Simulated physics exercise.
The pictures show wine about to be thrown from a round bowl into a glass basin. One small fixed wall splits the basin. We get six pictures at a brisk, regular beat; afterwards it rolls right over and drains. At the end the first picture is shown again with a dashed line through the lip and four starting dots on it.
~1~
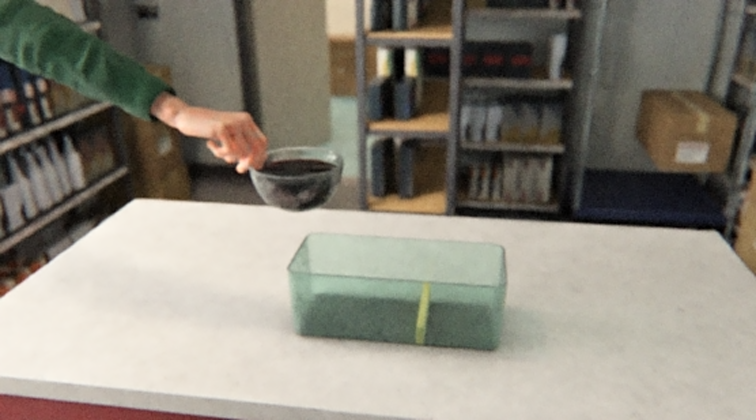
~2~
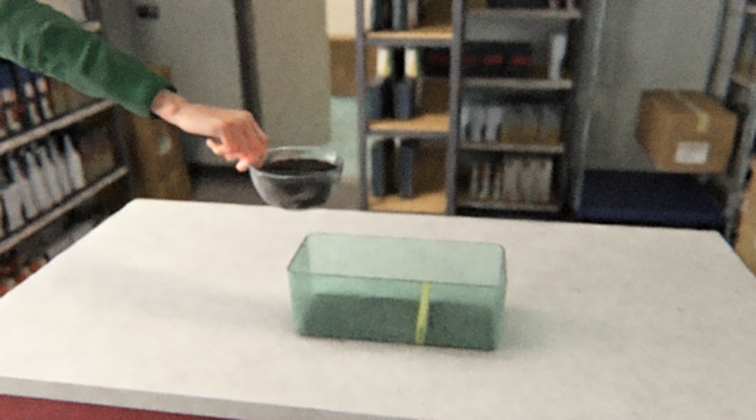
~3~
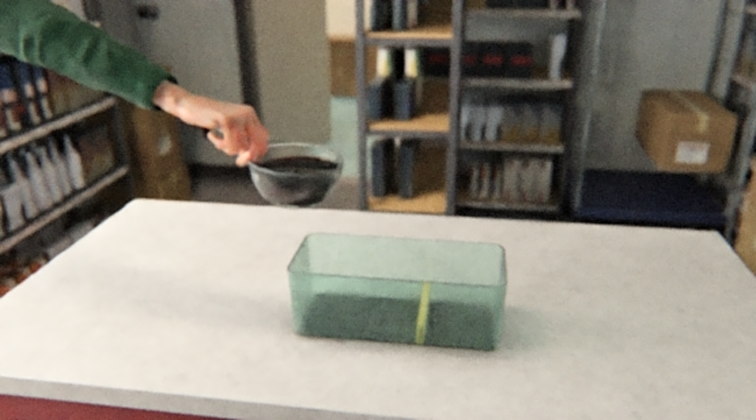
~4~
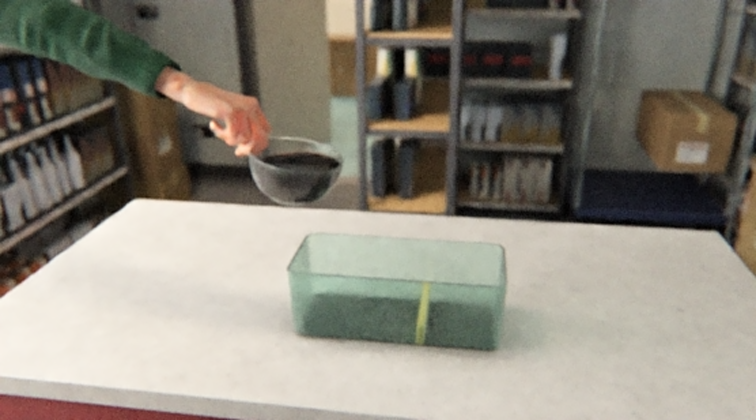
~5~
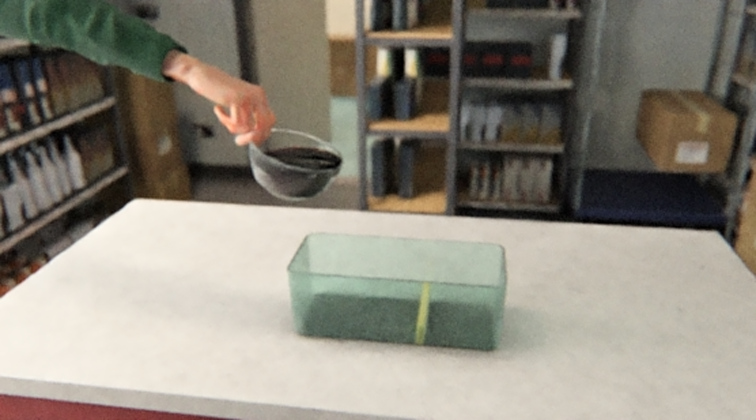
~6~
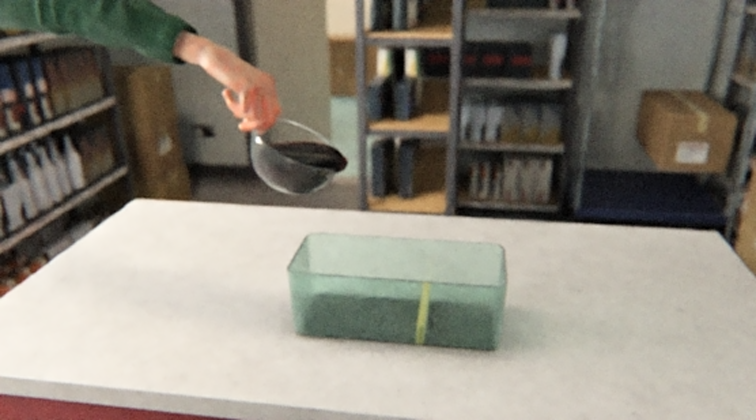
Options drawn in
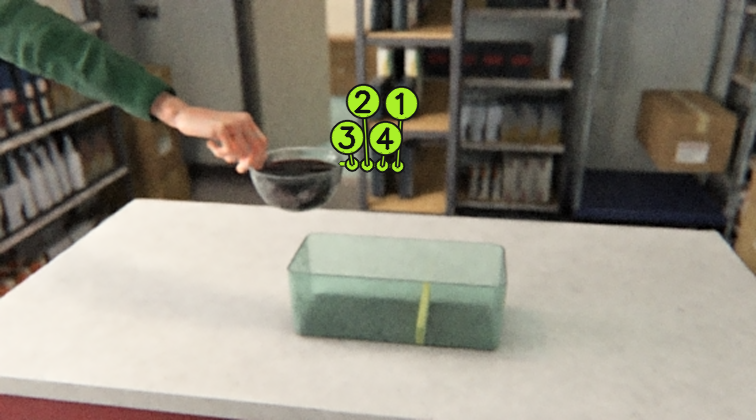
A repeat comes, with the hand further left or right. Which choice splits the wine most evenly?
Use spot 3.
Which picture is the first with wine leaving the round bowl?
In picture 6.
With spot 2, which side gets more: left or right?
More ends on the right.
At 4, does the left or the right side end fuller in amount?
The right one.
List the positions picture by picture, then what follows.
In the first picture, upright, lip at (341, 163); basin from (294, 330) to (499, 348); top of the wall at (424, 304); nothing has left yet.
In the second picture, upright, lip at (341, 163); nothing has left yet.
In the third picture, tipped about 4°, lip at (341, 163); nothing has left yet.
In the fourth picture, tipped about 10°, lip at (341, 163); nothing has left yet.
In the fifth picture, tipped about 17°, lip at (341, 163); nothing has left yet.
In the sixth picture, tipped about 26°, lip at (341, 163); wine is over the lip, down to (343, 167).
On the marked copy, 1 at (397, 166); 2 at (367, 164); 3 at (352, 164); 4 at (382, 165).
If 1 is chosen, about 16 % ends left of the wall and 83 % right of it.
If 2 is chosen, about 26 % ends left of the wall and 73 % right of it.
If 3 is chosen, about 51 % ends left of the wall and 47 % right of it.
If 4 is chosen, about 12 % ends left of the wall and 87 % right of it.
